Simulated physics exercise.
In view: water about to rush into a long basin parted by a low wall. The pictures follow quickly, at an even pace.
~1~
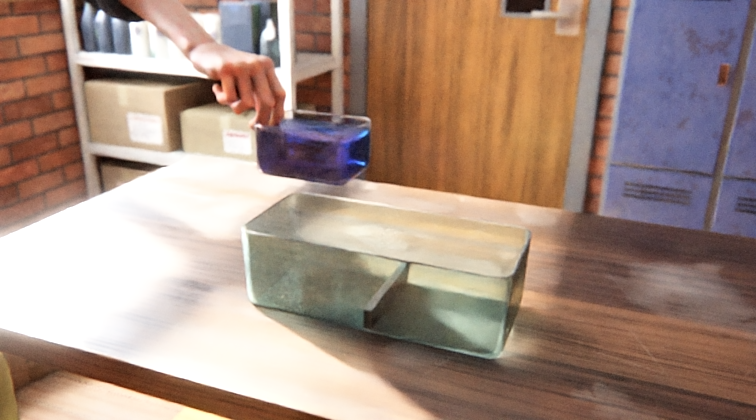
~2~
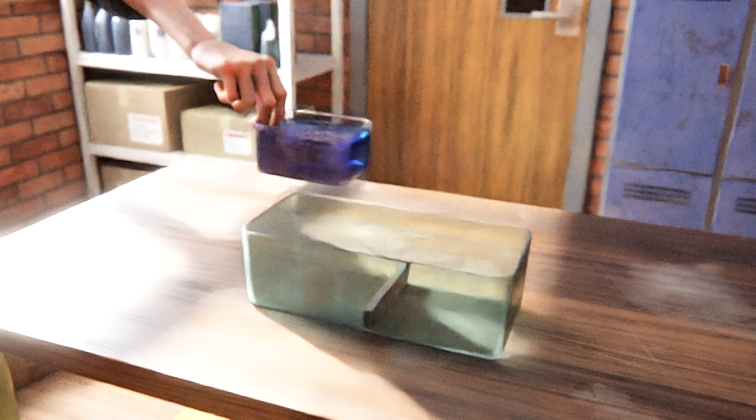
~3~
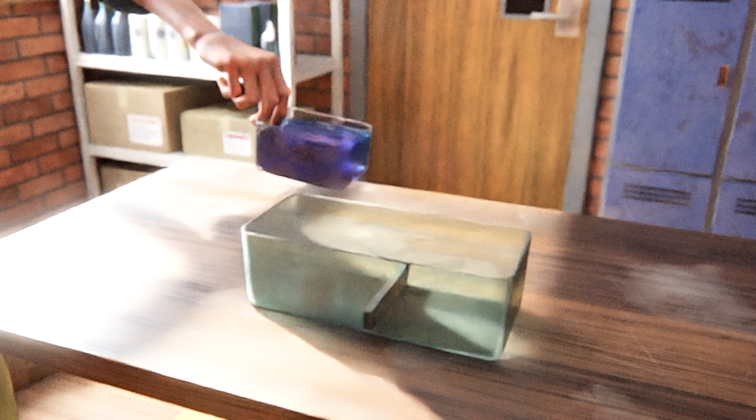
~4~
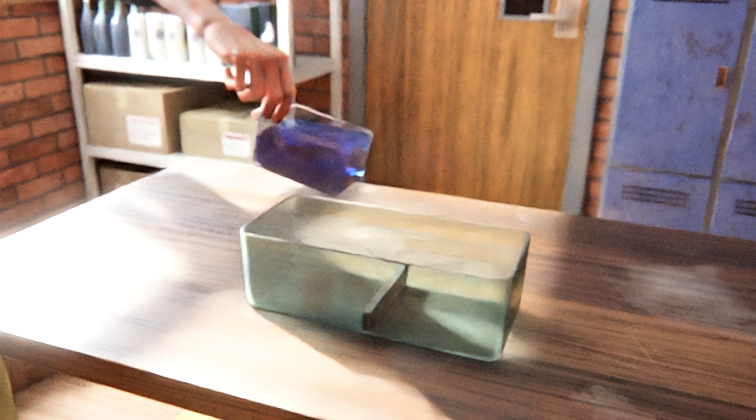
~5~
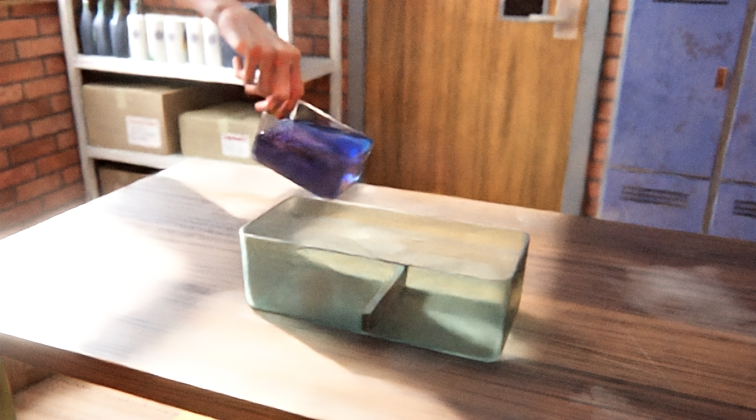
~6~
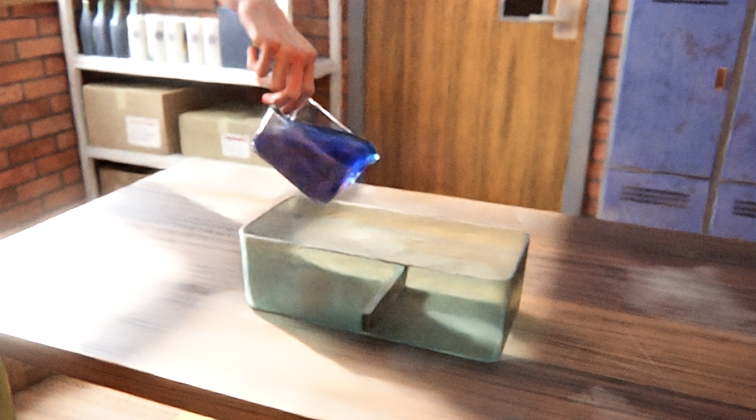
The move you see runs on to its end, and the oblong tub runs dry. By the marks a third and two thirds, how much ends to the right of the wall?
In the end from a third to two thirds is right of the wall.
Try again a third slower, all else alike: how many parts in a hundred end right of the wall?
It comes to 65 per cent or so.
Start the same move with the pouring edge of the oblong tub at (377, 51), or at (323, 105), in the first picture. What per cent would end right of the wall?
Roughly 70 per cent, and 20 per cent.
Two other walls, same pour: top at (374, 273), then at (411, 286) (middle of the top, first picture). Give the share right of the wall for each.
First some 75, then 20 per cent.
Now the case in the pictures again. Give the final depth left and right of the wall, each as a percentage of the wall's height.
Left: 30 %. Right: 50 %.
A moment on, the tilt is 95° and 18 per cent is still to pour, 11 is left of the wall and 41 right of it.
Next, the tilt is 105° and 4 per cent is still to pour, 30 is left of the wall and 62 right of it.
Then the tilt is 105° and 0 per cent is still to pour, 36 is left of the wall and 61 right of it.
Later the tilt is 105° and 0 per cent is still to pour, 40 is left of the wall and 59 right of it.
At rest 41 per cent lies left of the wall, 58 right of it and 1 outside.
